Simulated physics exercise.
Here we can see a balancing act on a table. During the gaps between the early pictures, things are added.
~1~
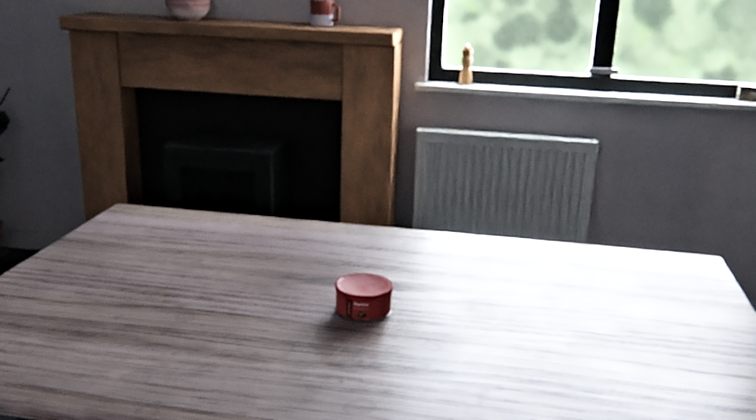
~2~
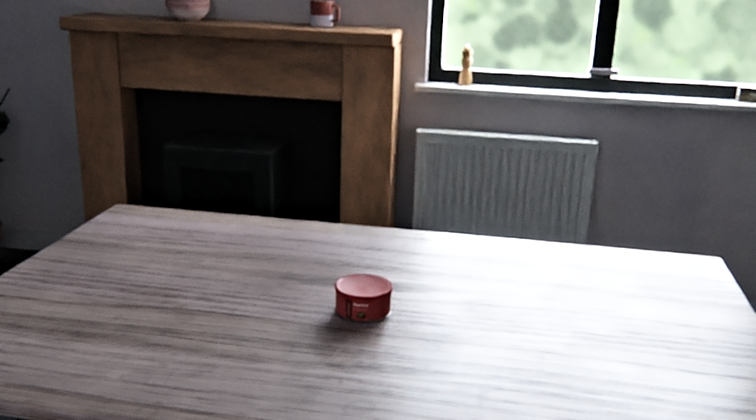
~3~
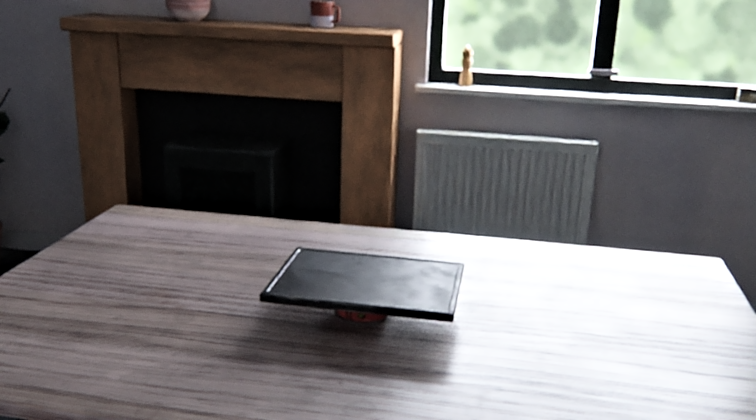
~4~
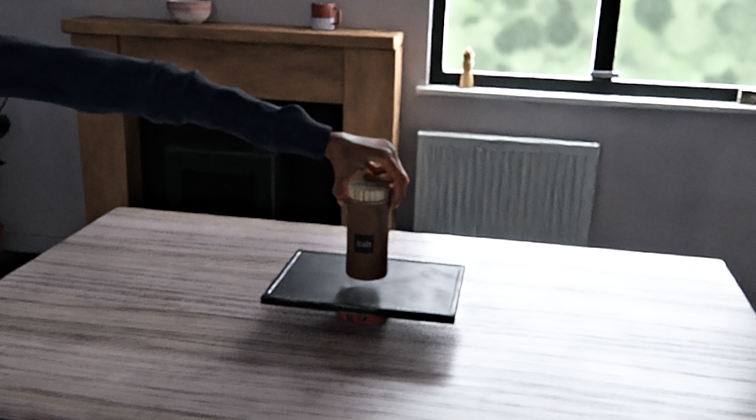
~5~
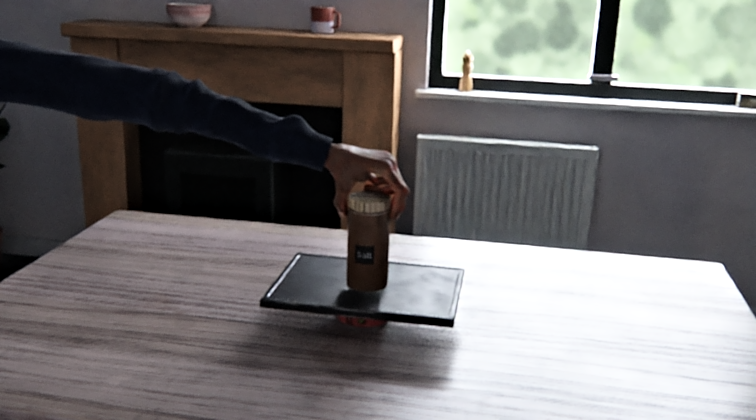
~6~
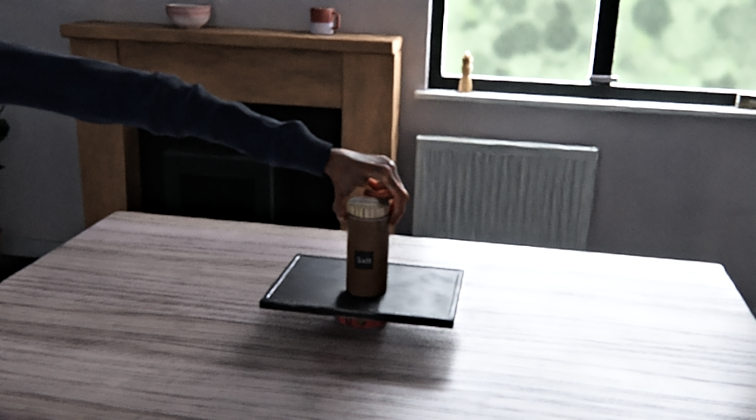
Black lid appearing on top of a small red tin on a table, then a hand lowering a brown jar onto it.
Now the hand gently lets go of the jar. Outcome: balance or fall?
It will most likely stay balanced.
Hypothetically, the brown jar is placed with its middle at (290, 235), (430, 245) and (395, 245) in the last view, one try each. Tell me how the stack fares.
Try one: Collapse; try two: Collapse; try three: Stable.
Then, 0.30 s past the last view, nothing moves.
Then, 0.70 s past the last view, brown jar resting near (368, 247).
Finally, all 3 still in place. Final places as the last picture's camera would see them, brown jar near (368, 247). The stack keeps its balance.
